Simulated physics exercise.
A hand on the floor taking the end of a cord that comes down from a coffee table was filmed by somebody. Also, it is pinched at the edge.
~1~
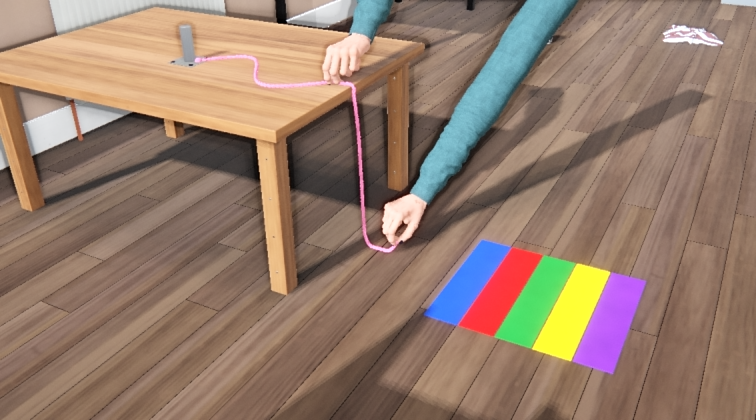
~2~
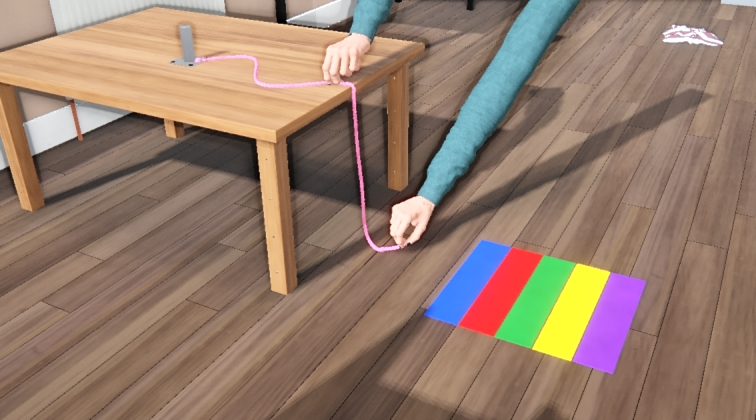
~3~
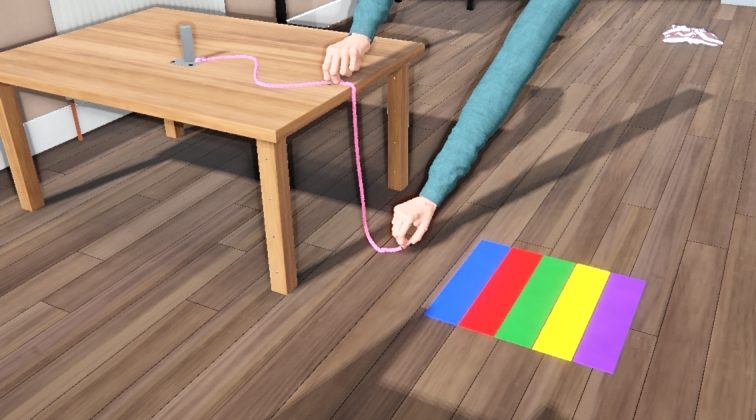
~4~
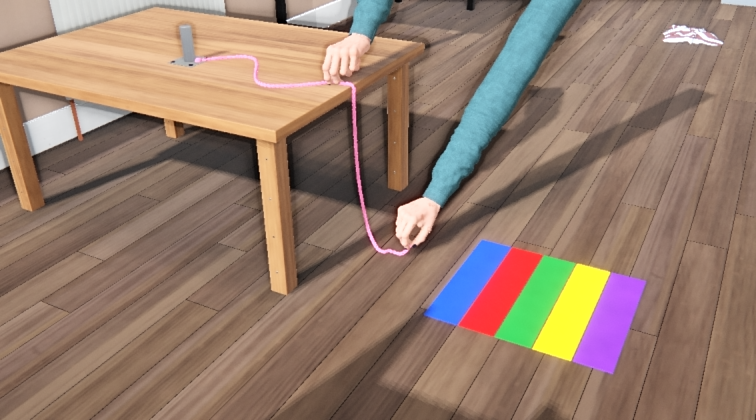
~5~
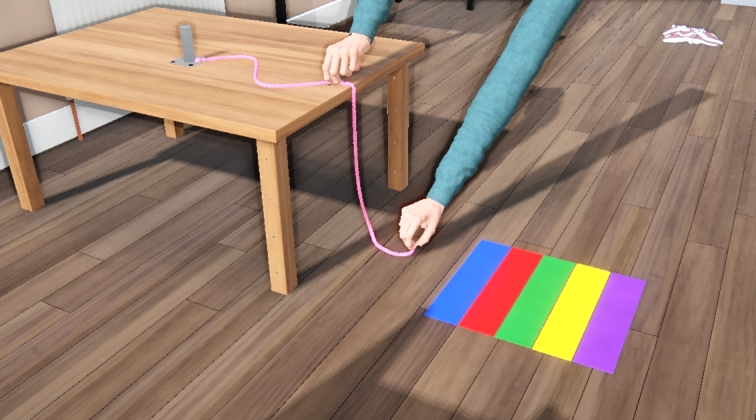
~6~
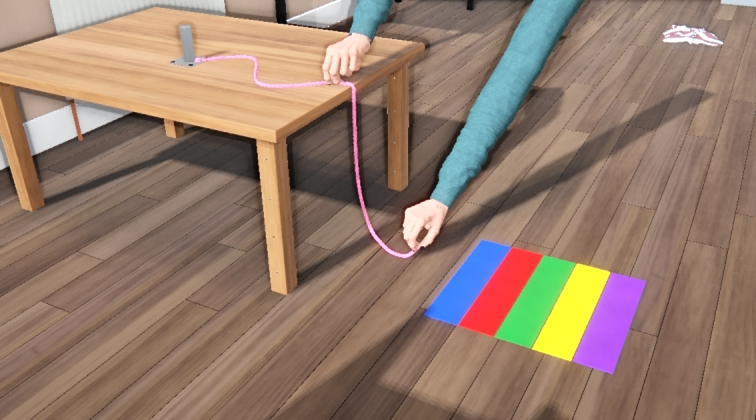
The video shows one hand pinching a pink cord at the edge of a wooden table while another, near the floor, draws the hanging end slightly to the right, toward the viewer's side of the blue strip among five coloured strips.
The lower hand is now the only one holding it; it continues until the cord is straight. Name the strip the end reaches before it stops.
Yellow.
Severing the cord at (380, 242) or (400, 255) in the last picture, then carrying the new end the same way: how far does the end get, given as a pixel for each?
It ends up at (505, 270) the first time and at (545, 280) the second.
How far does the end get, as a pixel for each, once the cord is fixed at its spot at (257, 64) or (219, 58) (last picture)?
It would be somewhere around (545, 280) the first time and (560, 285) the second.
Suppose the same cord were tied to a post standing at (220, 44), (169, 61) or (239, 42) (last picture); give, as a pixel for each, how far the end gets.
Around (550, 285), then (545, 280), then (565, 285).
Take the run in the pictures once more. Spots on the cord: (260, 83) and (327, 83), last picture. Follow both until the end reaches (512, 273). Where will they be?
About (317, 80) for the first point; the other lies about (359, 120).
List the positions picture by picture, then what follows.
The first frame shows end (397, 242); blue (452, 304); red (486, 314); green (522, 325); yellow (560, 337); purple (600, 348).
The second frame shows end (405, 244); cord through (231, 57) (256, 70) (289, 86) (354, 98) (359, 165) (365, 229).
The third frame shows end (406, 245).
The fourth frame shows end (410, 246); cord through (231, 57) (256, 70) (289, 86) (354, 98) (357, 164) (369, 230).
The fifth frame shows end (414, 247).
The sixth frame shows end (417, 248); cord through (231, 57) (256, 70) (289, 86) (354, 98) (356, 164) (371, 229).
Early on, end near (512, 273); over red.
Midway, end near (551, 284); over green.
At the end of the slack, end near (575, 290); over yellow. Over yellow.
